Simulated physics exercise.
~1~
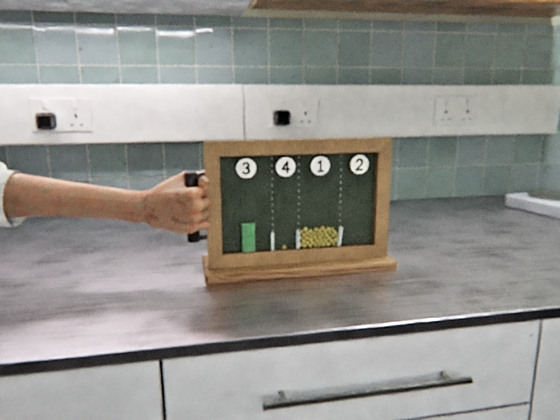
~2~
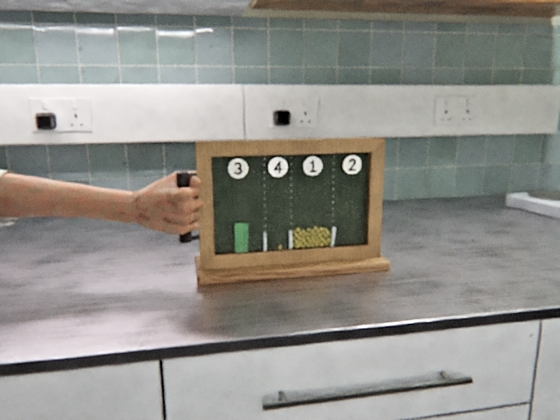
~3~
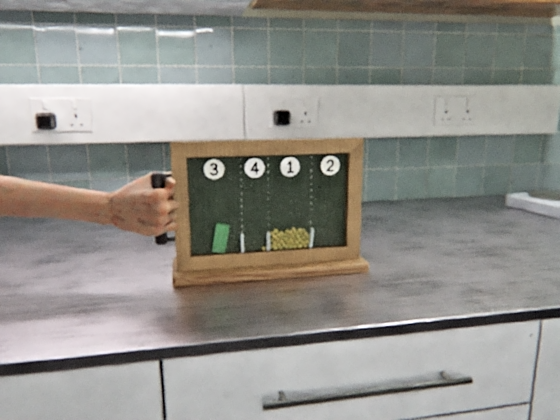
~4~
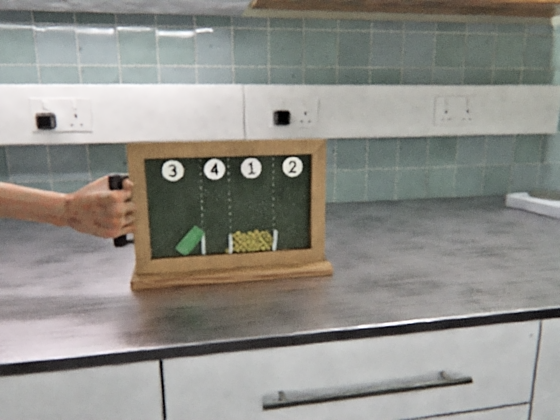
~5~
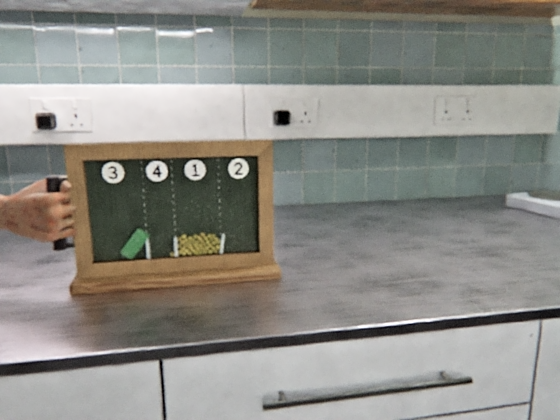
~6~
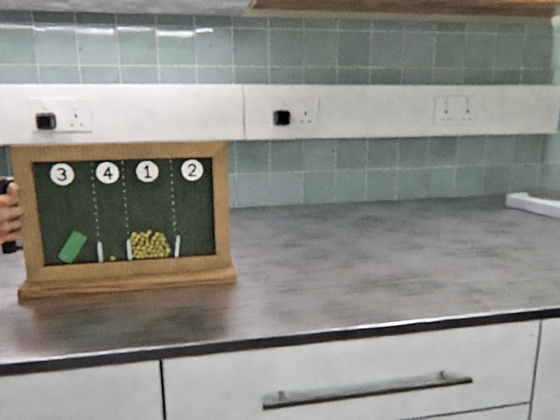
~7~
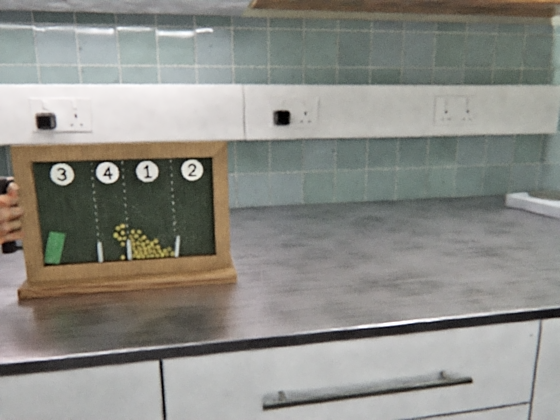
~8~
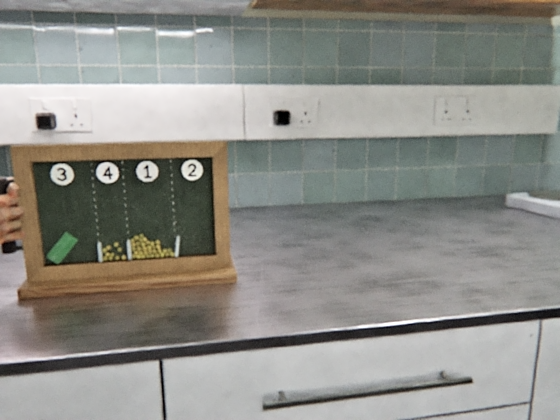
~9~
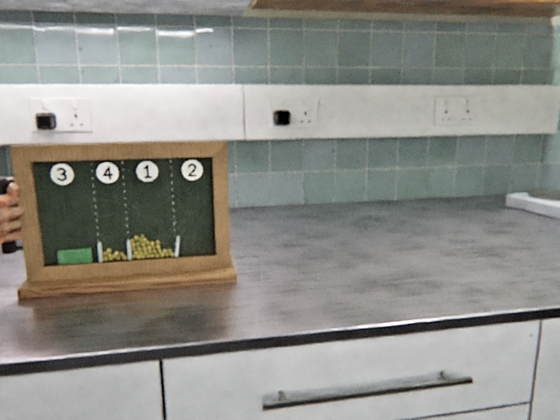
Wooden-framed case sliding left along a counter, pushed by a hand, then stopping as yellow beans spill leftward and a green block topples.
